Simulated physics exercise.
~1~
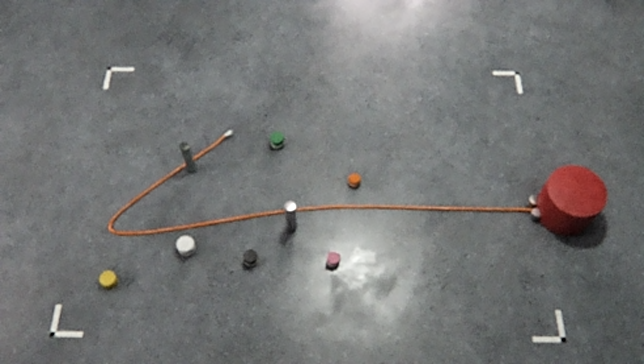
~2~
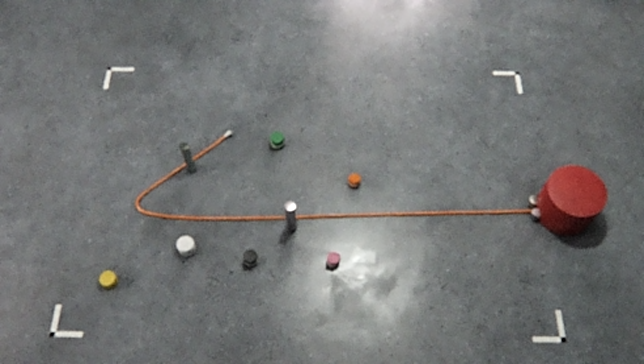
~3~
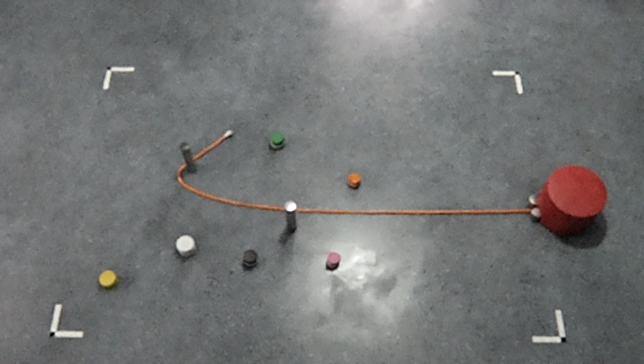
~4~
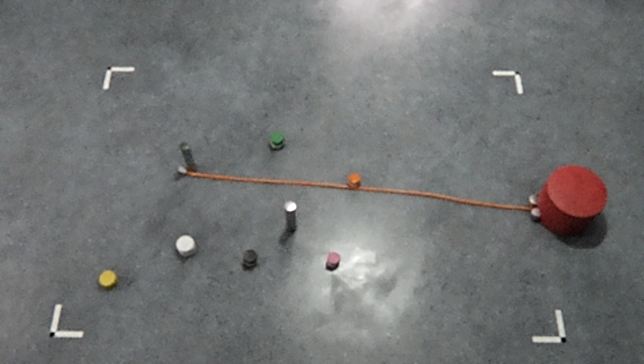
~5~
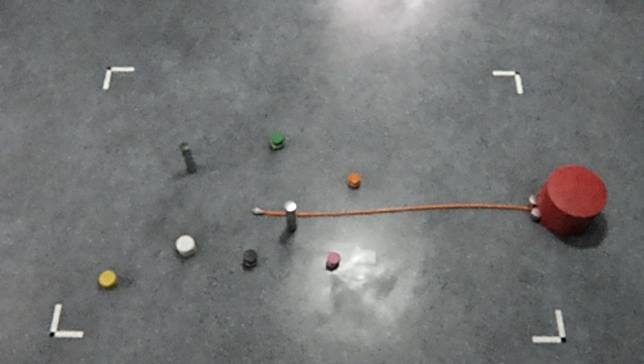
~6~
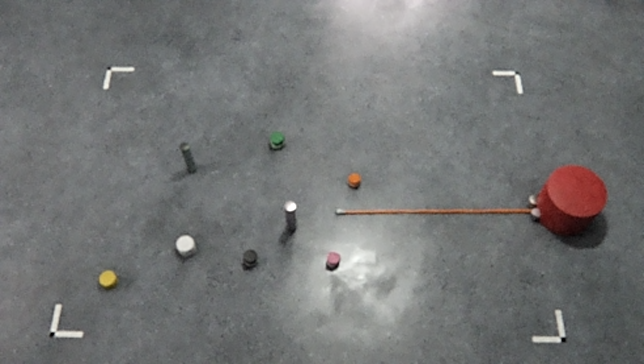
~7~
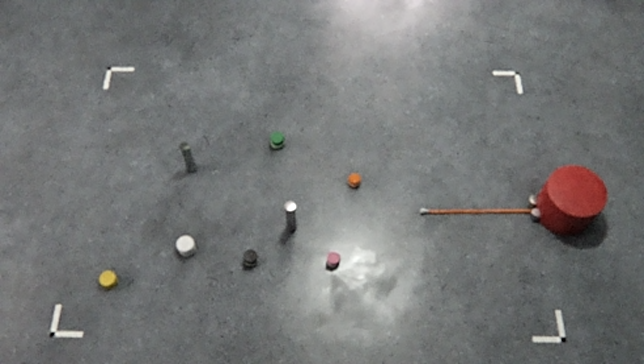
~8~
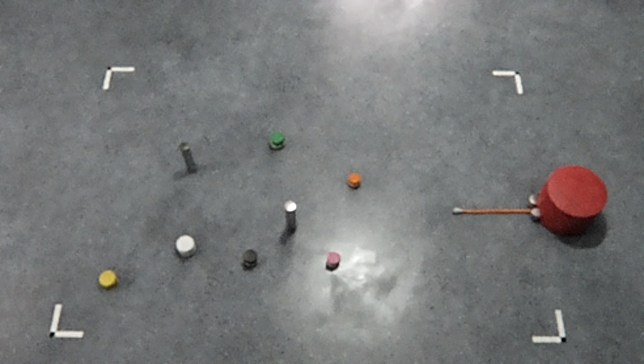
A large red drum sits at the right of a grey floor, seen from above, with white corner marks around the area. An orange cord runs left from it, passing a silver post and bending back around a darker post at the left. Small green, orange, pink, black, white and yellow containers lie scattered about. The cord draws in toward the drum, its loop tightening against the far post until its end slips free. It straightens near the orange container, drops back by the nearer post, then shortens to a stub beside the drum, the containers still in place.
